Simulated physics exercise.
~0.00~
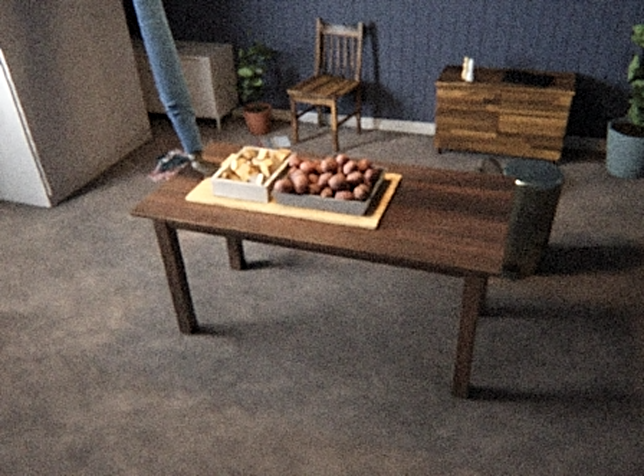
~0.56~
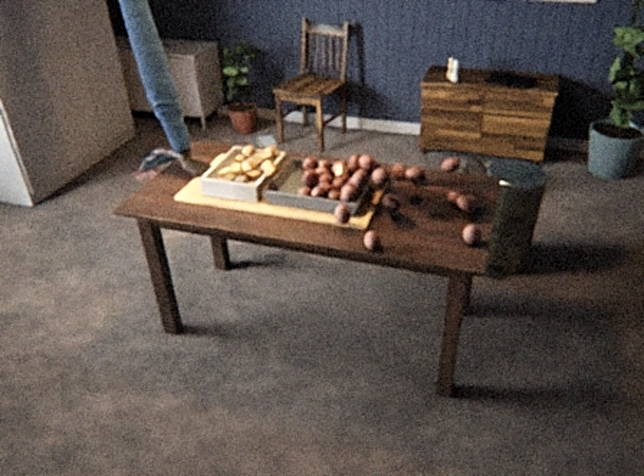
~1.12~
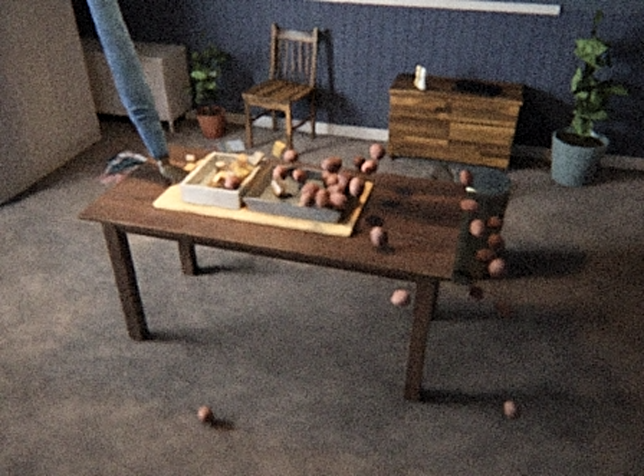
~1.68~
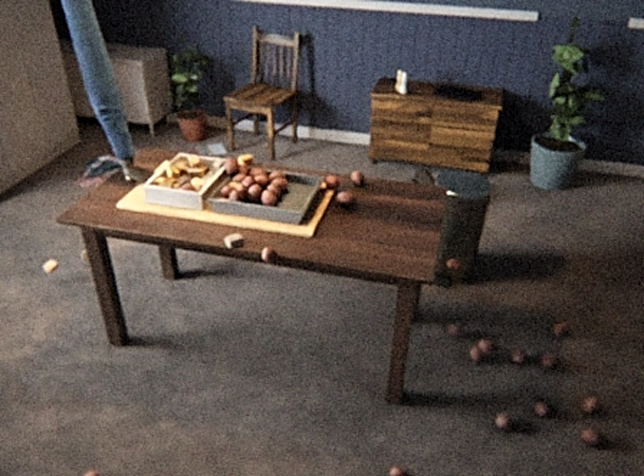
A shaken board on a table flings red potatoes and some wooden blocks from two crates onto the floor.
